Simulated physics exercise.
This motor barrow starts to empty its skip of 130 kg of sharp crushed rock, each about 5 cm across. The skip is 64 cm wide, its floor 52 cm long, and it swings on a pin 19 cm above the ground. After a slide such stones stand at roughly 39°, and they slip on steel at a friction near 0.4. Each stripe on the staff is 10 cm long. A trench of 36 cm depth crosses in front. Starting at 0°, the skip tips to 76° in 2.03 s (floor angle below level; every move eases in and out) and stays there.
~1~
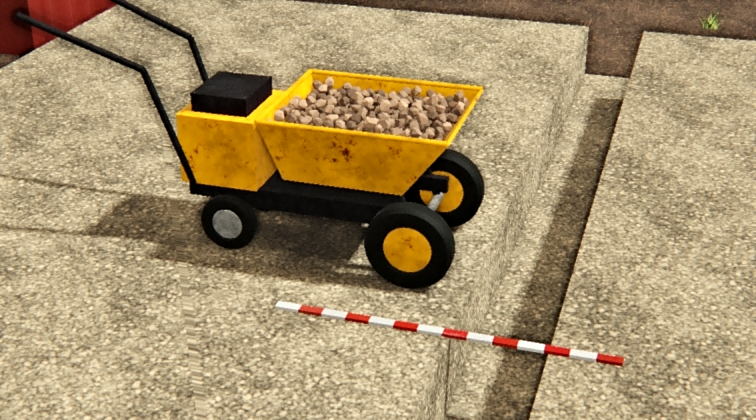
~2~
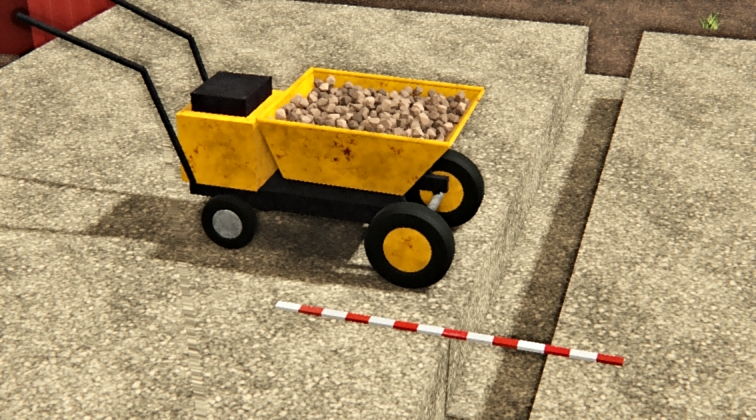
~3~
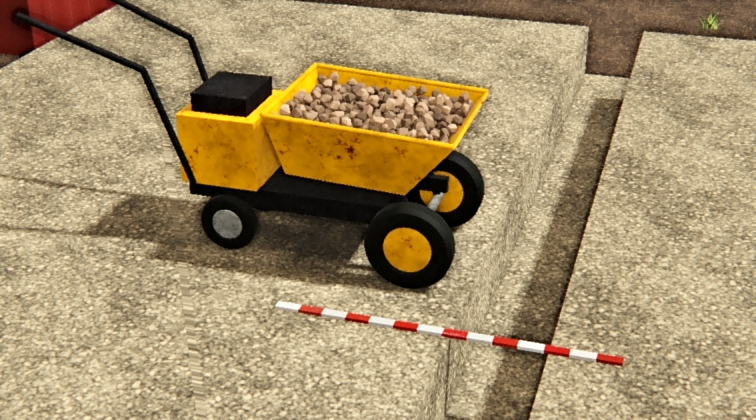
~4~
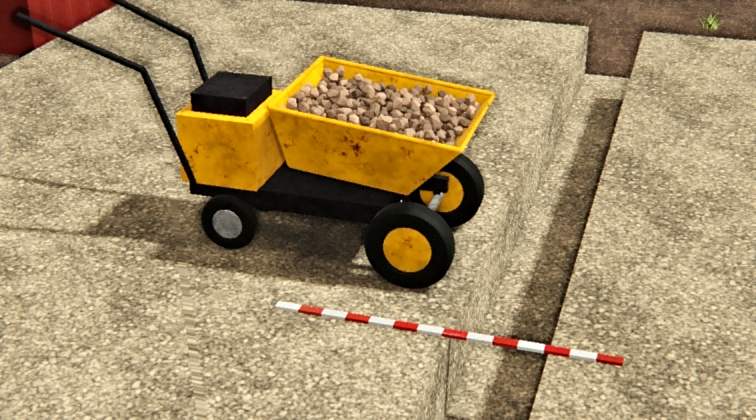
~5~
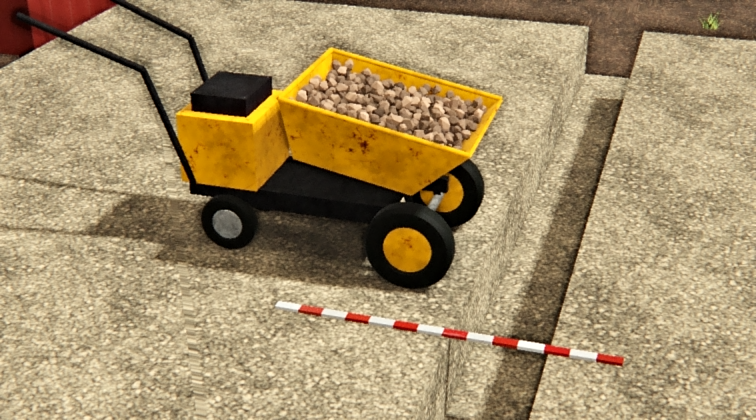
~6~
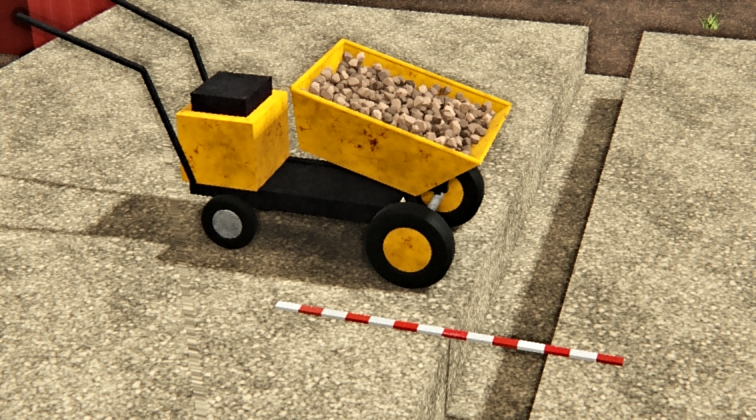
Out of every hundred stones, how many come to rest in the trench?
Some 66 per cent of it.
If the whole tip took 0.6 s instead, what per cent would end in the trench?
In that case some 35 per cent.
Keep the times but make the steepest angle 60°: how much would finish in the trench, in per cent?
Then about 30 per cent.
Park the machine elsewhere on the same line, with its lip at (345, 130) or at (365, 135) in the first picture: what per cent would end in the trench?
Near 70 per cent from the first place, 100 from the second.
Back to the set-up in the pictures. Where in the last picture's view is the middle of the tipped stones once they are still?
Their middle is at about (553, 319).
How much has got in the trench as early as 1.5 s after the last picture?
Some 20 per cent.
Then, 0.9 s after the last picture the floor is at 64°, 99 % in the skip, 1 % in the trench; the foremost stones are at (553, 244).
Then, 1.5 s after the last picture the floor is at 76°, 51 % in the skip, 20 % in the trench, 28 % past the trench; the foremost stones are at (682, 291).
Then, 1.9 s after the last picture the floor is at 76°, 27 % in the skip, 36 % in the trench, 37 % past the trench; the foremost stones are at (715, 302).
Then, 3.8 s after the last picture the floor is at 76°, 0 % in the skip, 66 % in the trench, 34 % past the trench; the foremost stones are at (717, 302).
